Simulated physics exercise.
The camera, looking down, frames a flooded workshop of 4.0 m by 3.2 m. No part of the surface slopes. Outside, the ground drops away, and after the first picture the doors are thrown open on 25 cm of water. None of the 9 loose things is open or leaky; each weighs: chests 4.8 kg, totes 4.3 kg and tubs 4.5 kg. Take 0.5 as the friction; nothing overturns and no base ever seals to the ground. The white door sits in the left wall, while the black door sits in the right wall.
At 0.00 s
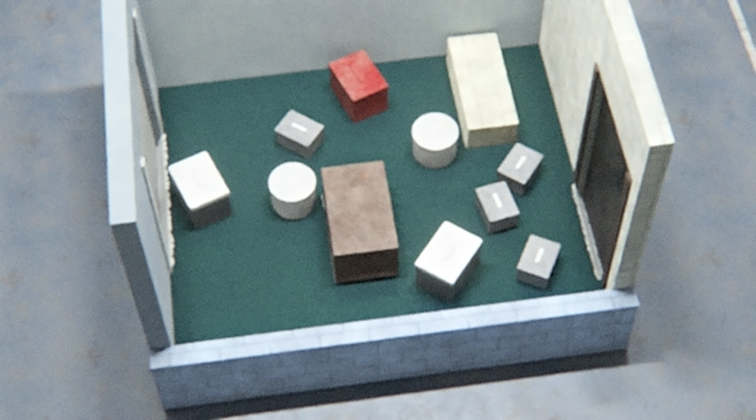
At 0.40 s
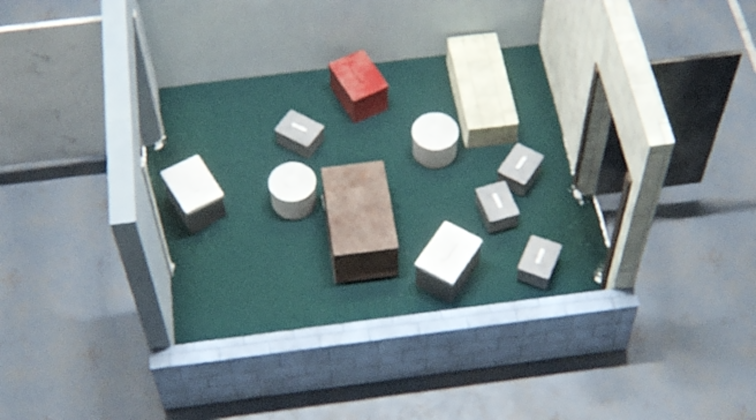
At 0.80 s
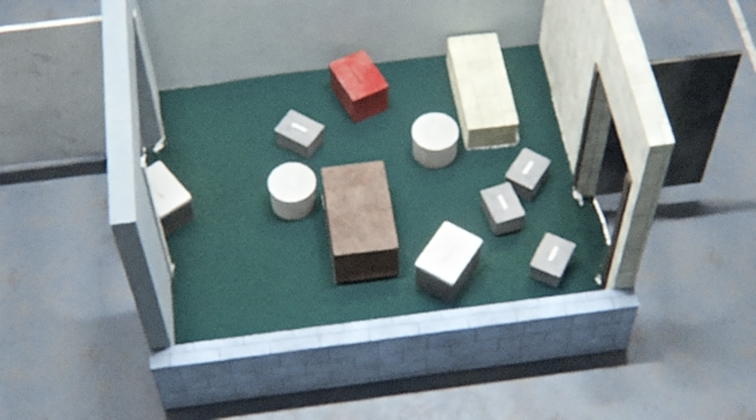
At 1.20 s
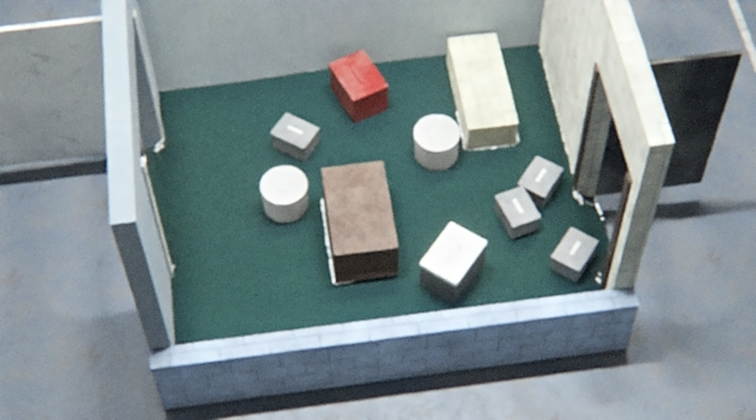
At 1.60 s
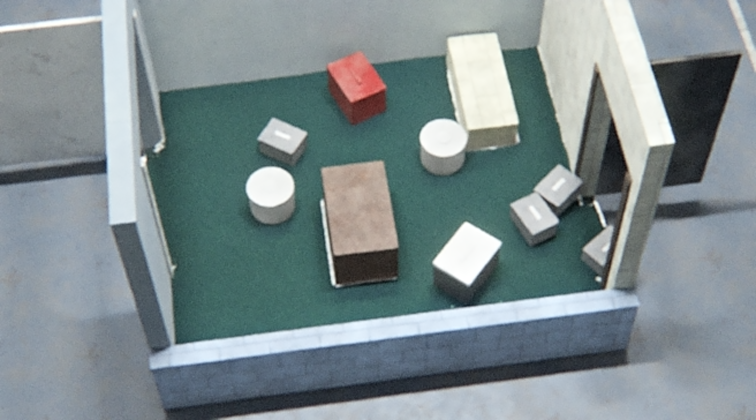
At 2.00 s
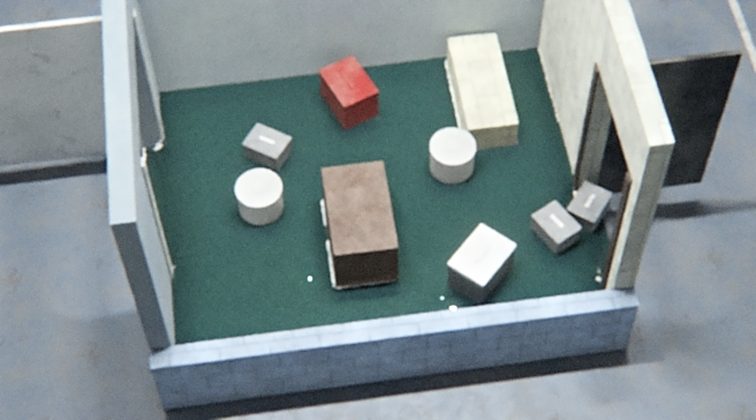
In a flooded workshop seen from above, doors on both sides swung open, a pale box slipped out on the left, and small grey boxes drifted right, one leaving through the doorway.
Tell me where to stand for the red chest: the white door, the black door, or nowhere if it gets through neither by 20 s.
Answer: White doorway.
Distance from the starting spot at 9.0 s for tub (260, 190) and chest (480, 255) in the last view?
Log: Item 1 washed out; item 2 washed out.
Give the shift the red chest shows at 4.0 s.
I'd guess some 50 cm by then.
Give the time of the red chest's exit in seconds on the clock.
12.5 s or so.
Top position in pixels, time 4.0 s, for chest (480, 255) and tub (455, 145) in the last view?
Estimated pixels: (514, 260) and (493, 173).
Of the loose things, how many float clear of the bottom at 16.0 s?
At that time the total is 0.
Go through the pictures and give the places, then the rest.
The first frame shows the red chest at (358, 75) floats; 25 cm deep round most things; 0 of 9 have shifted.
The second frame shows the red chest at (358, 75), afloat; 25 cm deep round most things; 1 of 9 have shifted.
The third frame shows the red chest at (358, 75) floats; about 2730 L in view; 4 of 9 have shifted.
The fourth frame shows the red chest at (358, 75), afloat; about 2600 L in view; 5 of 9 have shifted.
The fifth frame shows the red chest at (356, 76) floats; about 2450 L in view; 8 of 9 have shifted.
The sixth frame shows the red chest at (349, 81) floats, 11 cm from its start; about 2300 L in view; 9 of 9 have shifted.
After 4.0 s the red chest is near (315, 94), 0.5 m from its start, afloat; 4 of 9 are out; 5 afloat.
After 9.0 s the red chest is near (234, 117), 1.3 m from its start, afloat; 8 of 9 are out; 1 afloat.
After 16.0 s the red chest has gone out by the white door; 9 of 9 are out; 0 afloat.
After 20.0 s the red chest has gone out by the white door; 9 of 9 are out; 0 afloat.
